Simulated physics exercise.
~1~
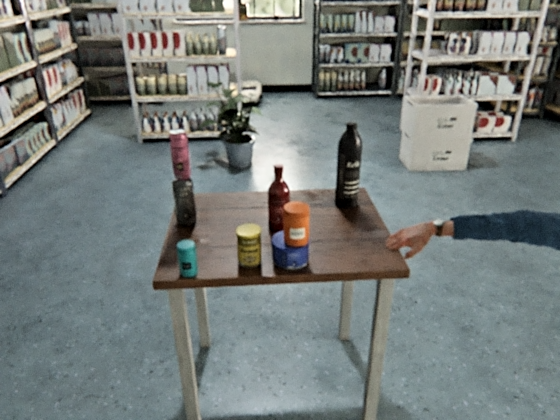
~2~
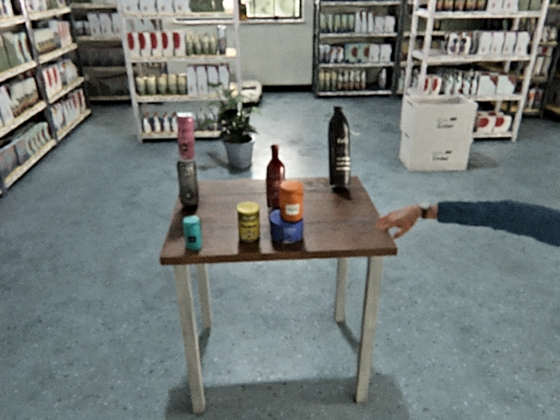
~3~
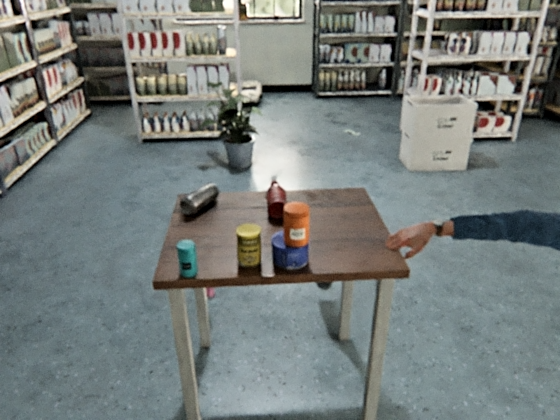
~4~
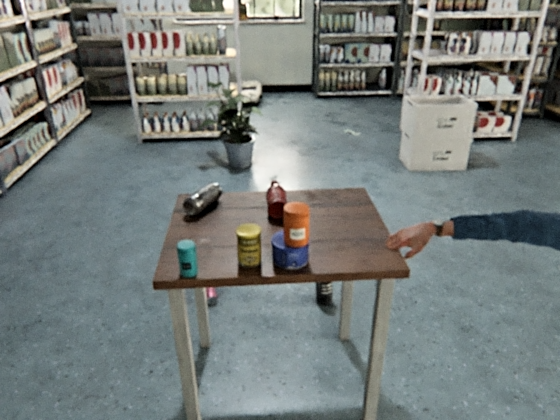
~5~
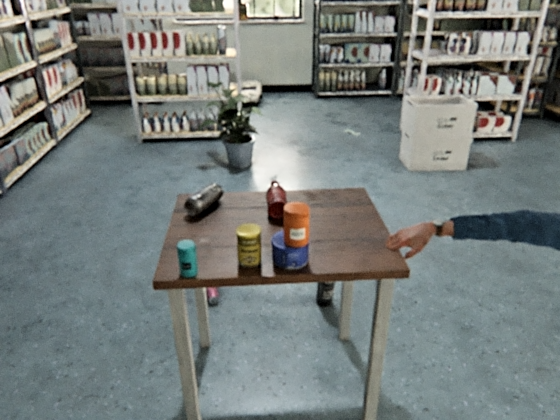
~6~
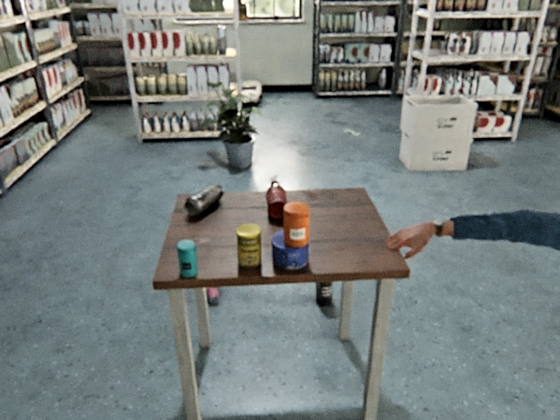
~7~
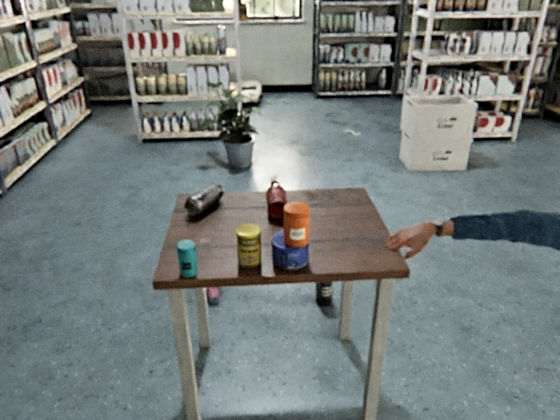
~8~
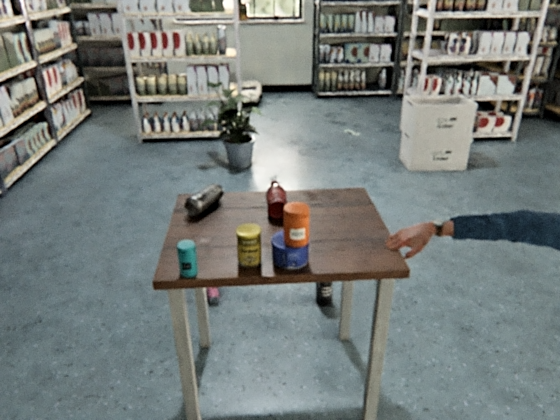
A small wooden table was shoved away and jerked back by a hand at its right edge, toppling the red bottle and grey can, while the black bottle and pink can fell to the floor and the other four containers stayed standing.
